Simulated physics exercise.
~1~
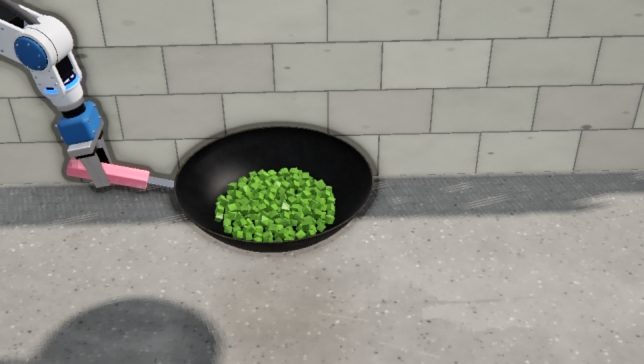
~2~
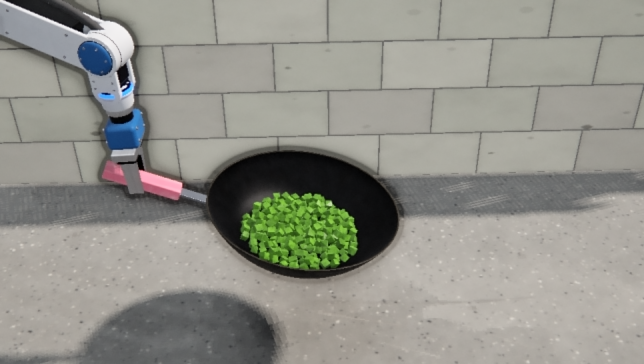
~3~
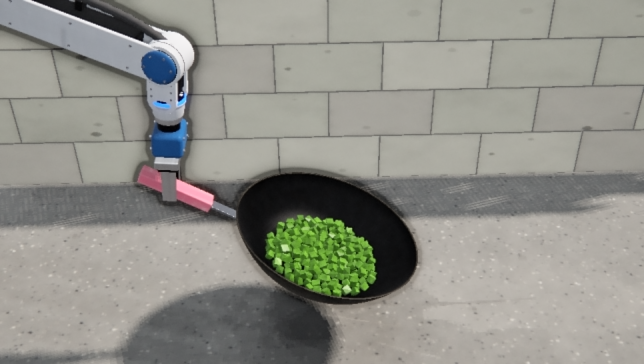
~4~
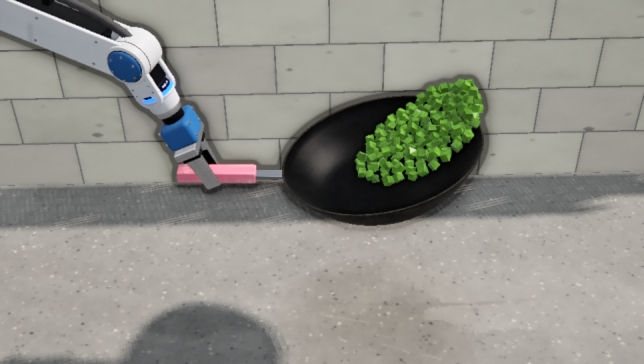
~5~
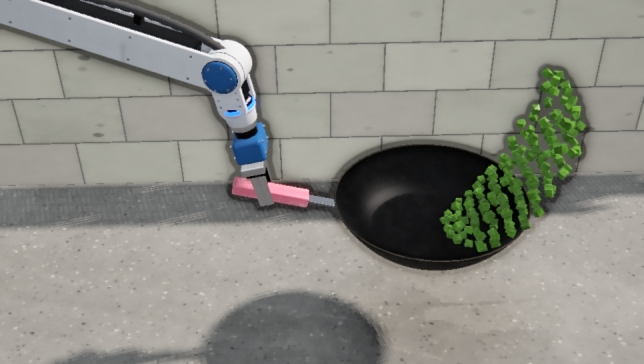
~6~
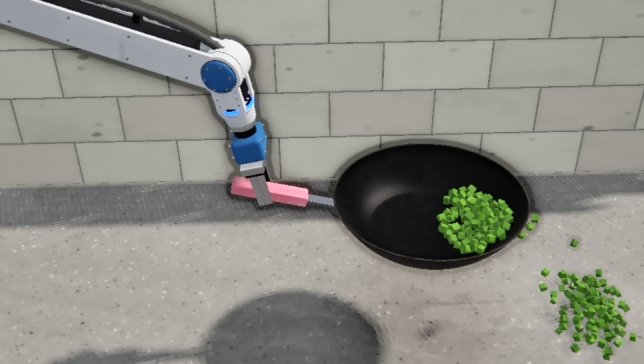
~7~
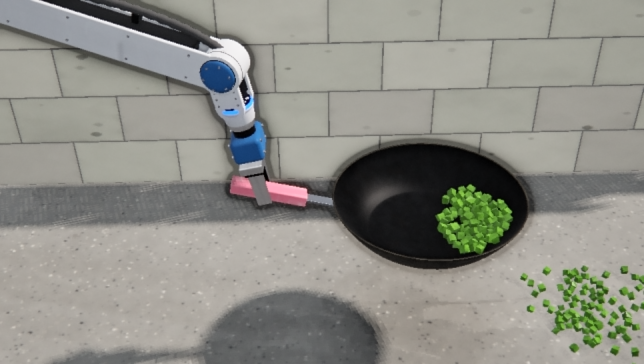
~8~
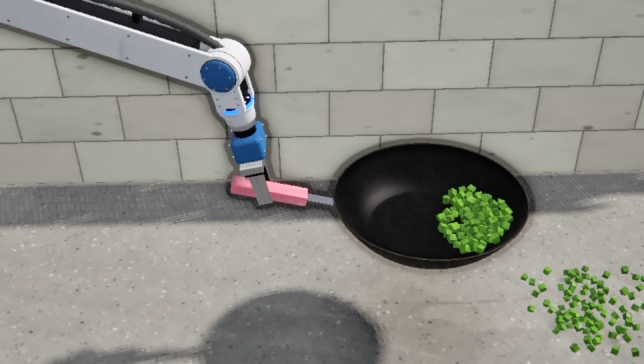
A black frying pan heaped with bright green vegetable dice is held by its pink handle in the gripper of a white and blue robot arm, above a speckled grey surface before a pale block wall, seen from slightly above. The arm moves the pan right and down, tipping it a little. It then swings it up and farther right, and the dice slide over the far rim. As the pan drops level, they stream into the air. Some settle inside at the right, while the rest lie scattered on the surface at lower right, the arm still.
